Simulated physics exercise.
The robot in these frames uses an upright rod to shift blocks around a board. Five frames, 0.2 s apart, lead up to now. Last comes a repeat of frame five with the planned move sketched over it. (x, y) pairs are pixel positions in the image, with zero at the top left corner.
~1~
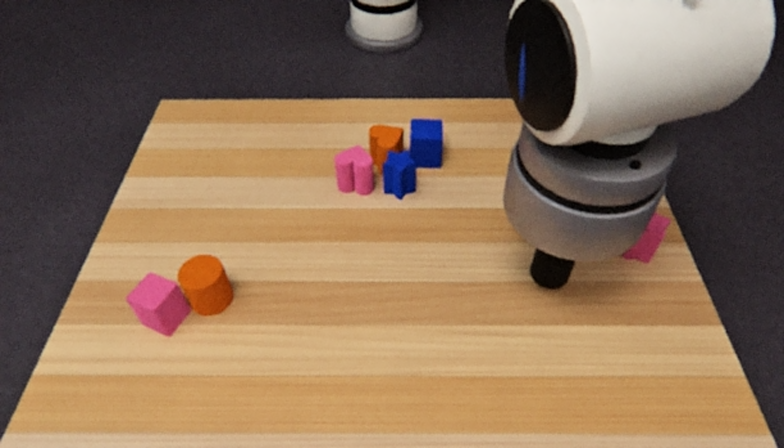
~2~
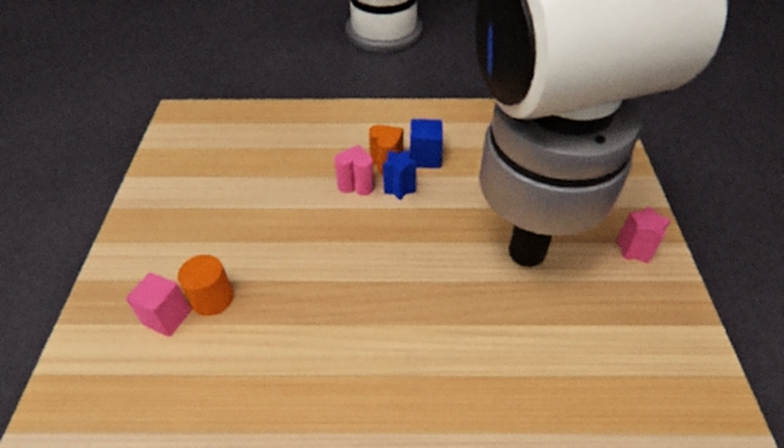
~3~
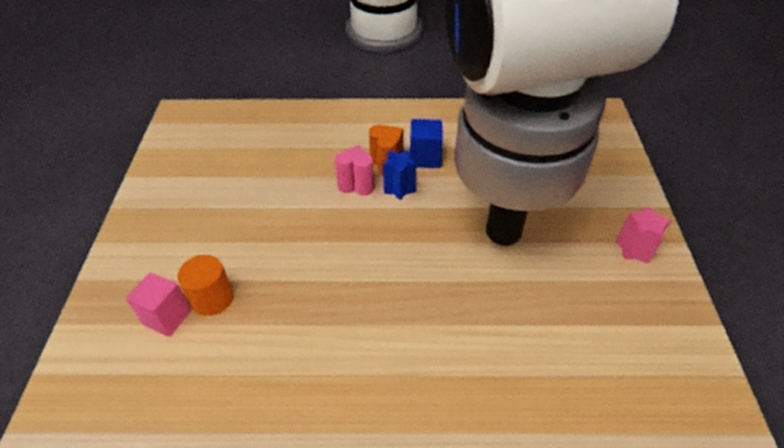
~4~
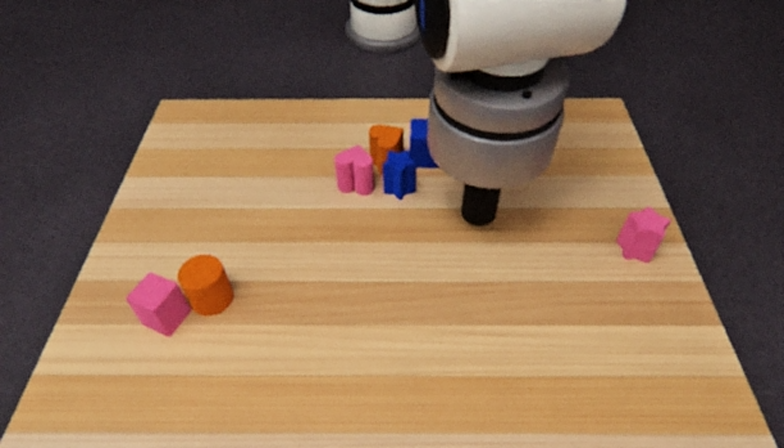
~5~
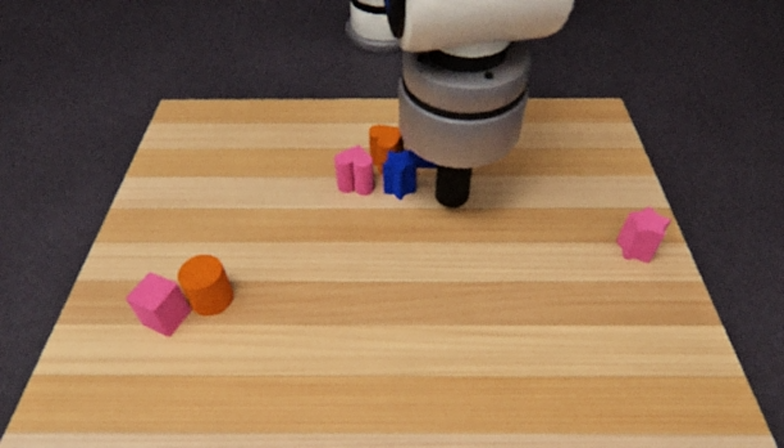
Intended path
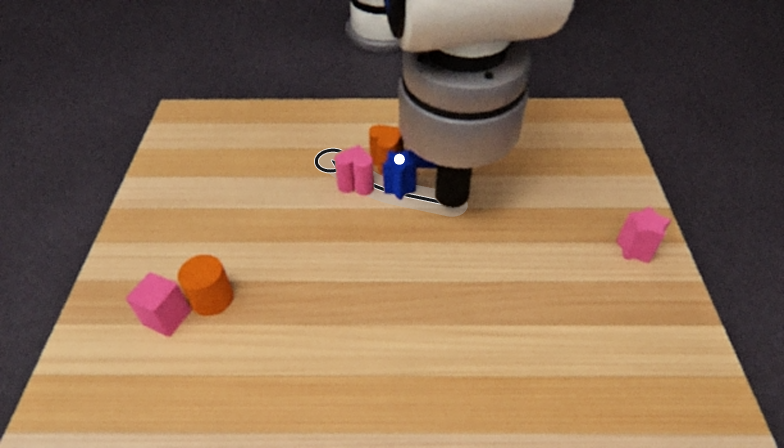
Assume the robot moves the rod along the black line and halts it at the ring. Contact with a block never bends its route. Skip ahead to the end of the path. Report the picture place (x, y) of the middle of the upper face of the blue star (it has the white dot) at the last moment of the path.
At pixel (300, 127).
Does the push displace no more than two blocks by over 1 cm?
No.
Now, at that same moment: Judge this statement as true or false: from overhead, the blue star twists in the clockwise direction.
That claim is false.
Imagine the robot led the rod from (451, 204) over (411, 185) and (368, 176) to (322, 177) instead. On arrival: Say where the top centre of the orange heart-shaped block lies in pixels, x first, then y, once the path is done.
Its top middle is near (371, 127).
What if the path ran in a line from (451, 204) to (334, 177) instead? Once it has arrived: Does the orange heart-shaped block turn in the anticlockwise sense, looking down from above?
Short answer: No.
Path on the board, from (451, 204) by way of (405, 195) and (364, 180) to (332, 160); the dot is on the blue star.
On the path given first. One third of the way, rod (405, 186); pink heart-shaped block (349, 155); orange heart-shaped block (382, 132), turned 20° clockwise; blue star (380, 155), turned 20° anticlockwise.
Two thirds of the way, rod (363, 172); pink heart-shaped block (309, 142), turned 15° clockwise; orange heart-shaped block (377, 130), turned 45° clockwise; blue star (337, 143), turned 25° anticlockwise.
At the end, rod (331, 152); pink heart-shaped block (273, 132); orange heart-shaped block (376, 128), turned 60° clockwise; blue star (300, 127), turned 45° anticlockwise; blue square block in place.
